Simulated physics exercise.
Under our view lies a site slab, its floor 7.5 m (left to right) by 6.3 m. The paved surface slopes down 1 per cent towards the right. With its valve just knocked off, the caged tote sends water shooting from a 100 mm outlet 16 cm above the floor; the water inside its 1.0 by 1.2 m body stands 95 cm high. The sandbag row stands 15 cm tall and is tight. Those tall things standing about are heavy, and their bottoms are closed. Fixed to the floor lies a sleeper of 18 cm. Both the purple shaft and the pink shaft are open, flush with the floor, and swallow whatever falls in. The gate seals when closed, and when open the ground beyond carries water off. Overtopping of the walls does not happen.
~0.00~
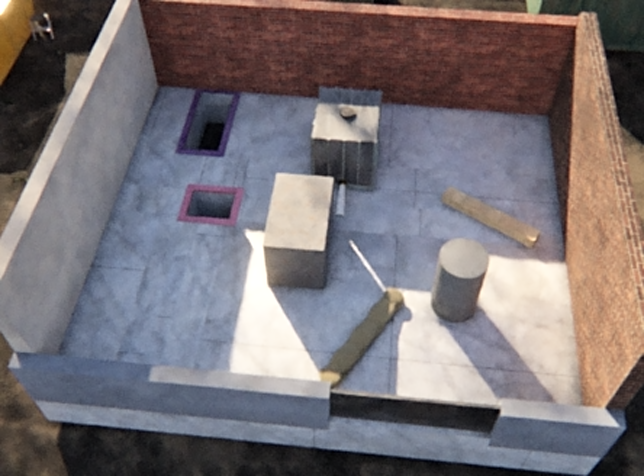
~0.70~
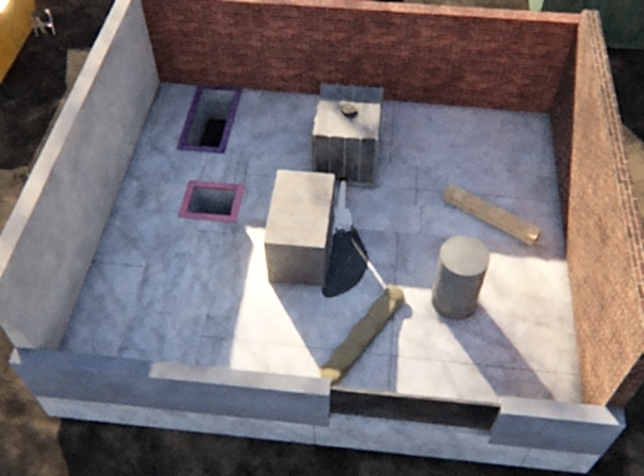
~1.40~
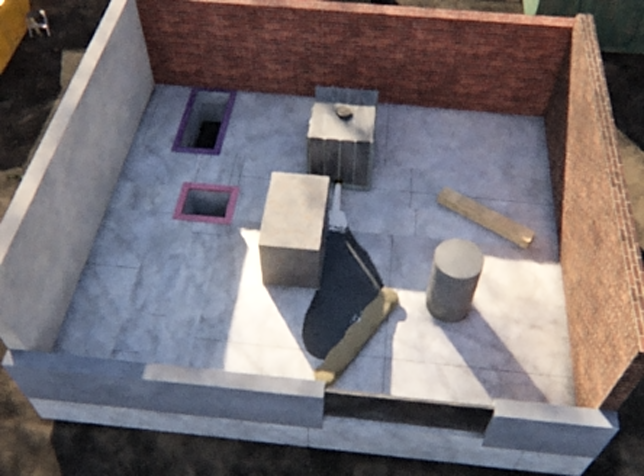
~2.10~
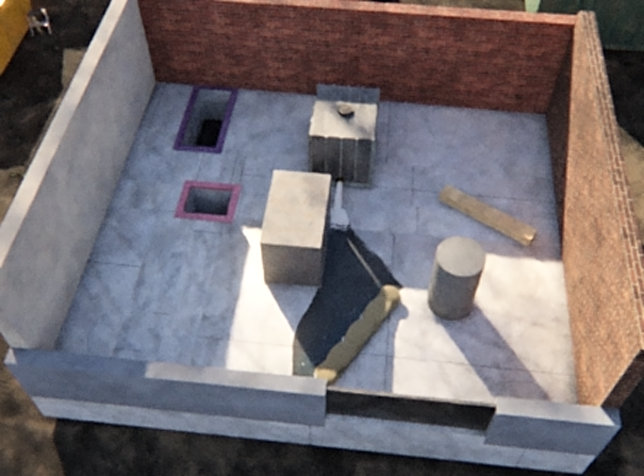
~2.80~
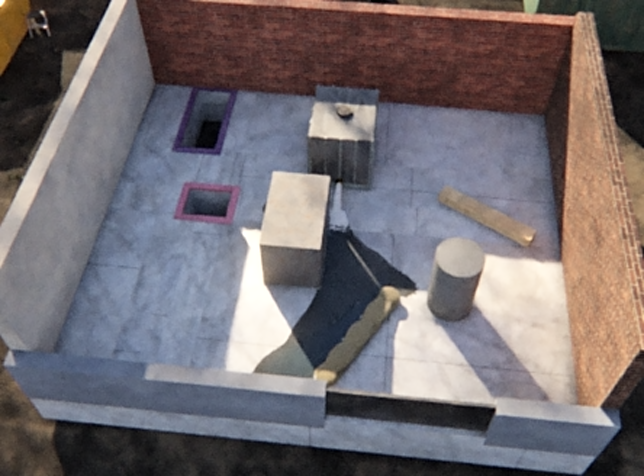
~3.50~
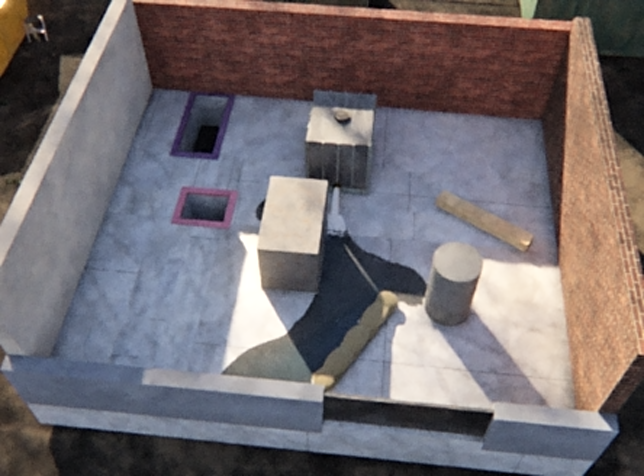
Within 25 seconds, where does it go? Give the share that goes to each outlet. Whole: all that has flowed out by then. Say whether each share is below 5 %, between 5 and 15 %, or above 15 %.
The gate carries off not even 5 %. The purple pit carries off less than 5 %. The pink pit carries off between 5 and 15 %.
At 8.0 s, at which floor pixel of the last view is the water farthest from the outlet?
Roughly at (42, 379).
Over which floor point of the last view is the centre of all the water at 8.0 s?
Around (281, 328).
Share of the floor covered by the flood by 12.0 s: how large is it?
I'd guess around 45 in a hundred.
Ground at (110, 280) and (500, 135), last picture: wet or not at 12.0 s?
Respectively: Covered and clear.
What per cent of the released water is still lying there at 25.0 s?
Roughly 92 in a hundred.
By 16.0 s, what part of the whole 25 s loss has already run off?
Roughly 15 per cent.
After 5.0 s water covers 15 % of the floor and is deepest (8 cm) near (353, 323); gone so far, the gate 0 %, the purple pit 0 %, the pink pit 0 %.
After 8.0 s water covers 30 % of the floor and is deepest (7 cm) near (353, 323); gone so far, the gate 0 %, the purple pit 0 %, the pink pit 0 %.
After 12.0 s water covers 45 % of the floor and is deepest (6 cm) near (353, 323); gone so far, the gate 0 %, the purple pit 0 %, the pink pit 0 %.
After 16.0 s water covers 55 % of the floor and is deepest (6 cm) near (353, 323); gone so far, the gate 0 %, the purple pit 0 %, the pink pit 1 %.
After 25.0 s water covers 70 % of the floor and is deepest (5 cm) near (366, 314); gone so far, the gate 0 %, the purple pit 0 %, the pink pit 9 %.
